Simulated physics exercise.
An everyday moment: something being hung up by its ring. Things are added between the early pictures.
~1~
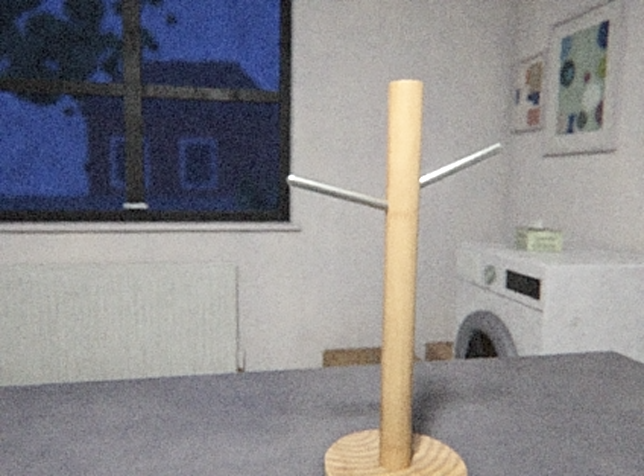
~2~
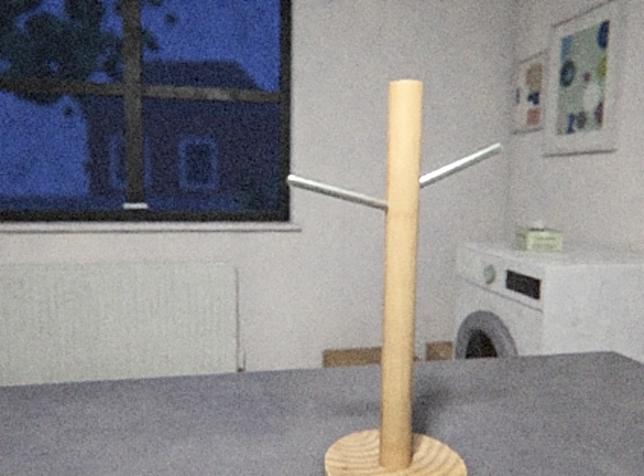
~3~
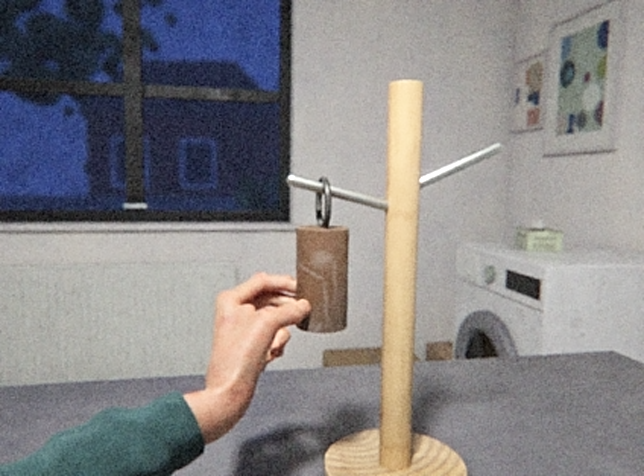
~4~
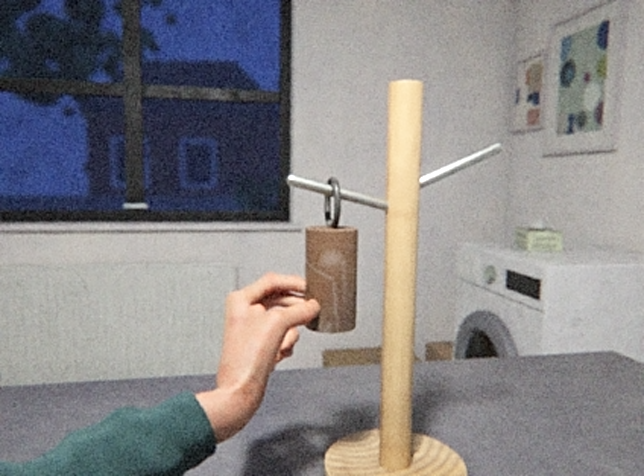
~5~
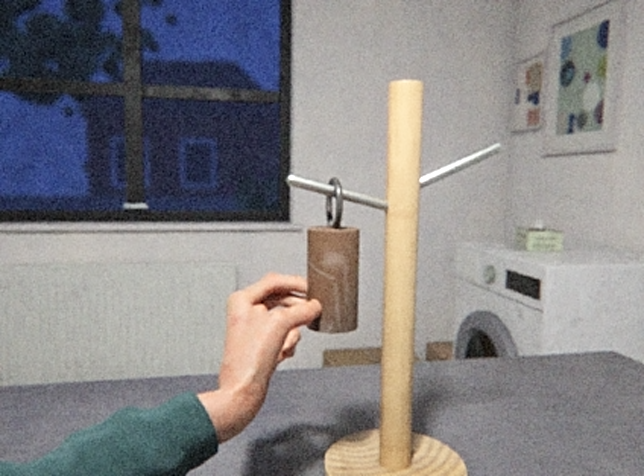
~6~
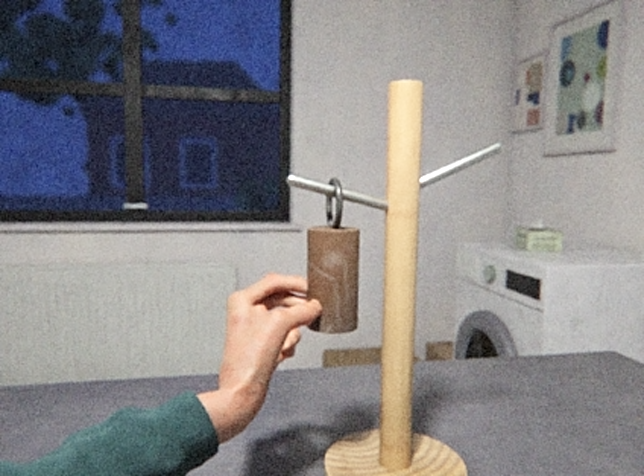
In this clip, a wooden peg stand stands alone on a grey table, then a hand in a green sleeve appears holding a brown cylindrical object by its side, its ring around the left peg, and shifts it slightly right.
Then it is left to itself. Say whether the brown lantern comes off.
Here the brown lantern remains hooked.
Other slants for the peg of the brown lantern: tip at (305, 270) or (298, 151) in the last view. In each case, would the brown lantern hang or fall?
In turn it falls; holds on.
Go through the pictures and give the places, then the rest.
Peg stand (396, 287), in the first frame.
Peg stand (396, 287), in the second frame.
Still on the way; brown lantern (322, 252); peg stand (396, 287), in the third frame.
Still on the way; brown lantern (332, 252); peg stand (396, 287), in the fourth frame.
Still on the way; brown lantern (333, 252); peg stand (396, 287), in the fifth frame.
In place, still held; brown lantern (333, 253); peg stand (396, 287), in the sixth frame.
Then, 0.34 s later than the last frame, brown lantern at rest near (333, 254).
When it is over, the brown lantern stays on its peg, near (335, 254).
